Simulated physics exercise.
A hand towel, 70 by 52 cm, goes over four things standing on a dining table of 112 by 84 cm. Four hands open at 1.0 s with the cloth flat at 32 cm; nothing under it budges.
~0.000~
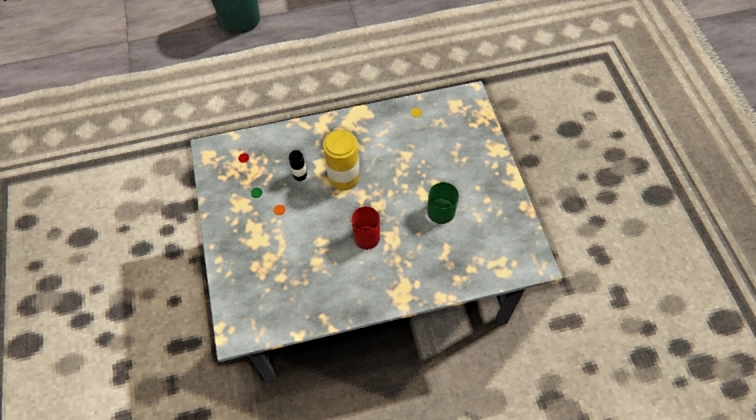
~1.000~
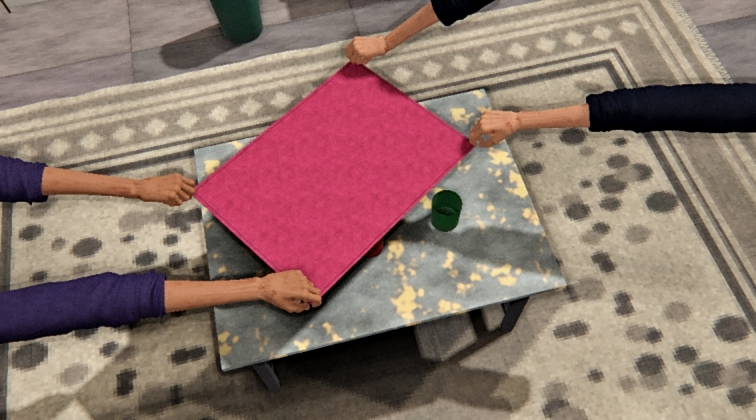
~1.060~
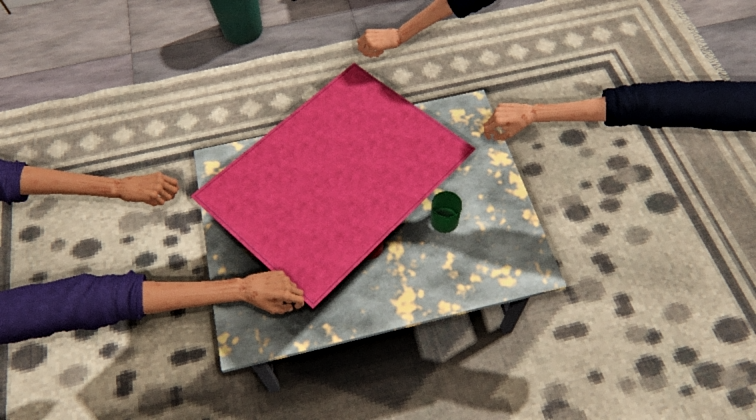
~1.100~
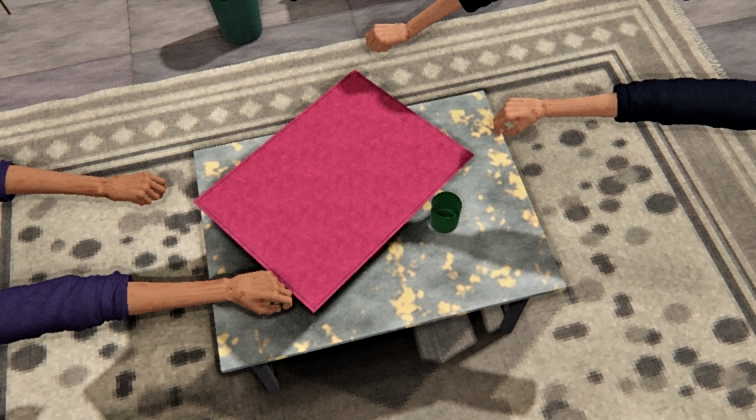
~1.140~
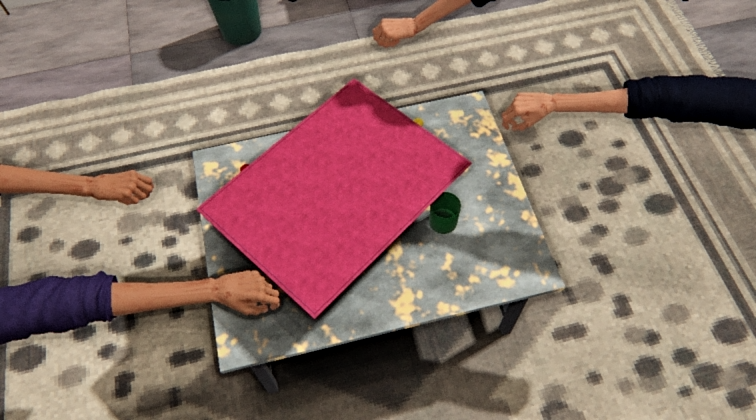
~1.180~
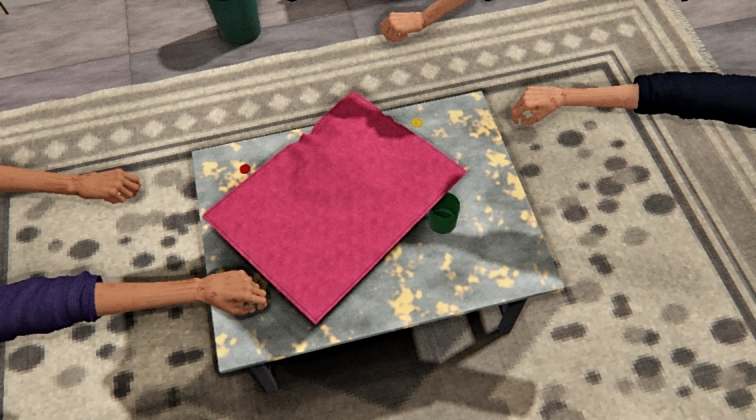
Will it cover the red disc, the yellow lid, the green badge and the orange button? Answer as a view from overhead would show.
Result: Red disc remains in the open, yellow lid remains in the open, green badge gets covered, orange button vanishes under it.
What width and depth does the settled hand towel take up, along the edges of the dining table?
Some 58 cm across and 60 cm deep.
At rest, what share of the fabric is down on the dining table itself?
About 30 per cent.
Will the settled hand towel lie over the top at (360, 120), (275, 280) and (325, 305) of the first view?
In that order: Bare, free, free.
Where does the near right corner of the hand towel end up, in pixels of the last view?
At about (413, 189).
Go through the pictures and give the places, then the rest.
The first frame shows shows, red disc (244, 158); yellow lid (417, 112); green badge (256, 193); orange button (279, 210); black bottle (295, 155), 13 cm tall; red cup (366, 219), 14 cm tall; green cup (444, 195), 11 cm tall; yellow jar (340, 142), 22 cm tall.
The second frame shows shows, hand towel corners (312, 305) (189, 192) (354, 58) (477, 145); highest point 32 cm, lowest 32 cm.
The third frame shows shows, hand towel corners (313, 308) (191, 196); highest point 30 cm, lowest 30 cm.
The fourth frame shows shows, hand towel corners (314, 313) (193, 202); highest point 27 cm, lowest 27 cm.
The fifth frame shows shows, hand towel corners (314, 319) (196, 210); highest point 23 cm, lowest 23 cm.
The sixth frame shows shows, hand towel corners (316, 324) (202, 217) (353, 91) (468, 172); highest point 23 cm, lowest 16 cm.
At 1.4 s, 25 % of it is down, spanning 61 by 61 cm, above green badge, orange button.
At 1.5 s, 30 % of it is down, spanning 57 by 65 cm, above green badge, orange button.
At 1.7 s, 30 % of it is down, spanning 58 by 59 cm, above green badge, orange button.
At 1.9 s, 30 % of it is down, spanning 58 by 59 cm, above green badge, orange button.
At 2.7 s, 30 % of it is down, spanning 58 by 60 cm, above green badge, orange button.
